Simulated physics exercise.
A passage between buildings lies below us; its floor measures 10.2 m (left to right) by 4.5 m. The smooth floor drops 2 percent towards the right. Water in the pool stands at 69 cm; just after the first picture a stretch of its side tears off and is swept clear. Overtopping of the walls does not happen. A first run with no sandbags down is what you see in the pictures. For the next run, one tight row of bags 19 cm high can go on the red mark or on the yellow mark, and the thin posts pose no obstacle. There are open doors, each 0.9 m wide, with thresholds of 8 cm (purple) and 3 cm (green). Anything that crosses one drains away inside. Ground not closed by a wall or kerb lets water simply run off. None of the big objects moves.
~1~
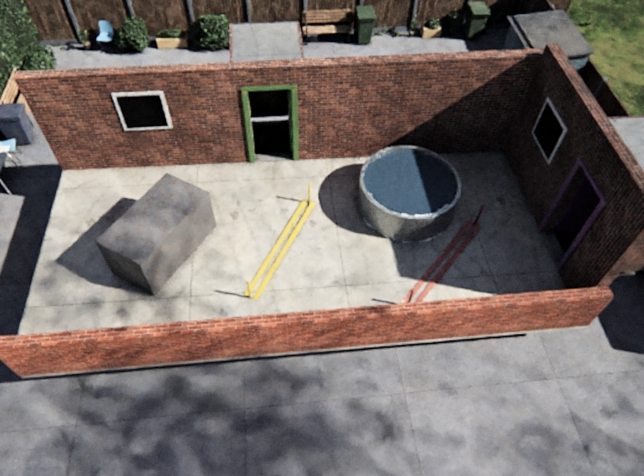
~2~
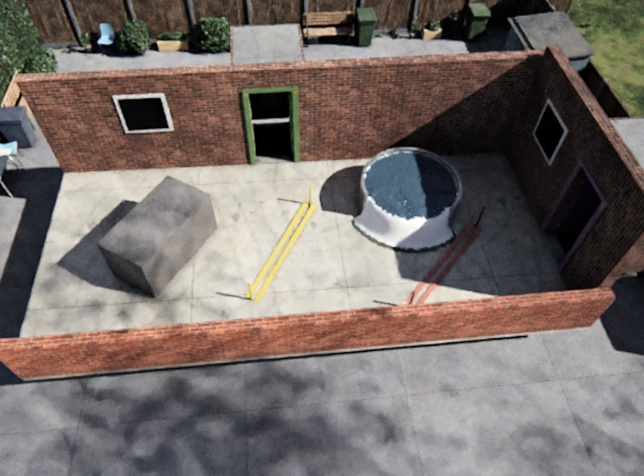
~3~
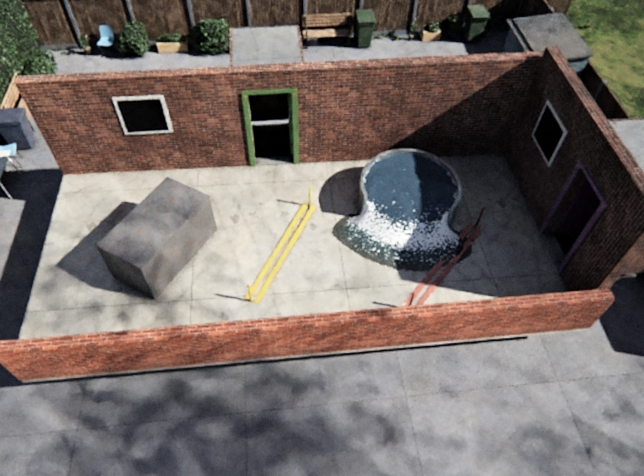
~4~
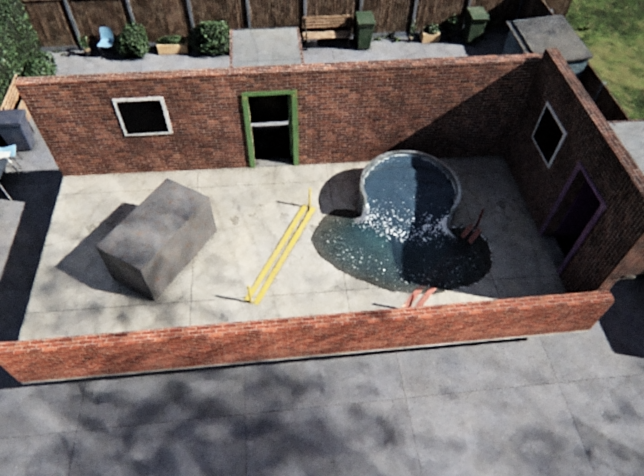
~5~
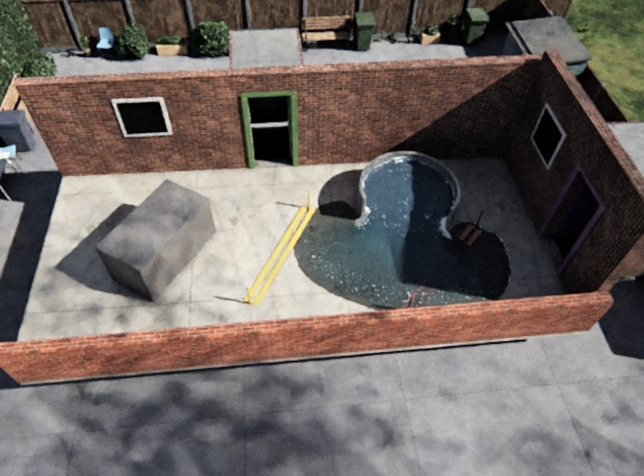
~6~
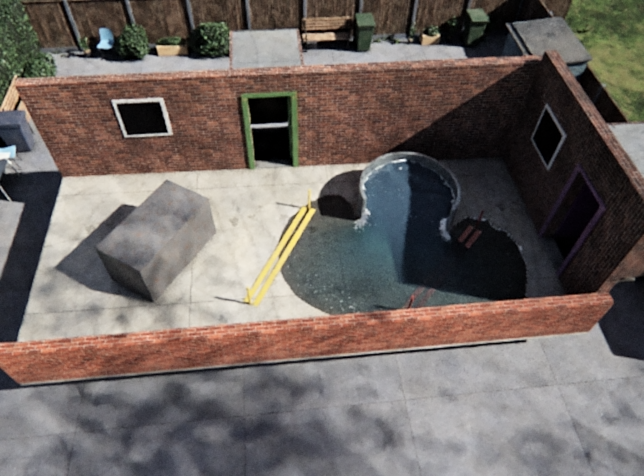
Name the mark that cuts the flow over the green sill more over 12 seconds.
The yellow mark does.
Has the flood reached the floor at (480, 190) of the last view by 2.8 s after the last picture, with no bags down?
Soaked.
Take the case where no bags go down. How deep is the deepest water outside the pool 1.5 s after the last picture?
34 cm.
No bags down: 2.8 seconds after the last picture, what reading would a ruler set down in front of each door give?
Reading (cm) - purple: 14; green: 0.
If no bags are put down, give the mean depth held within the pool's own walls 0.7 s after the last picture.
Mean depth: About 30 cm.
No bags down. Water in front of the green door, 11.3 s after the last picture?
Depth reading: Near 4.5 cm.
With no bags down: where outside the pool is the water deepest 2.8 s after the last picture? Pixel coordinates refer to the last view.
(572, 316) or thereabouts.
Then, 0.7 s after the last picture water covers 35 % of the floor and is deepest (37 cm) near (572, 316) in the run without bags; in at the green door, 0 L with no bags, 0 L with the row on red, 0 L on yellow.
Then, 1.5 s after the last picture water covers 40 % of the floor and is deepest (34 cm) near (572, 316) in the run without bags; in at the green door, 0 L with no bags, 0 L with the row on red, 0 L on yellow.
Then, 2.8 s after the last picture water covers 60 % of the floor and is deepest (25 cm) near (572, 316) in the run without bags; in at the green door, 0 L with no bags, 0 L with the row on red, 0 L on yellow.
Then, 6.3 s after the last picture water covers 85 % of the floor and is deepest (15 cm) near (510, 183) in the run without bags; in at the green door, 12 L with no bags, 30 L with the row on red, 0 L on yellow.
Then, 11.3 s after the last picture water covers 70 % of the floor and is deepest (18 cm) near (572, 316) in the run without bags; in at the green door, 31 L with no bags, 57 L with the row on red, 11 L on yellow.
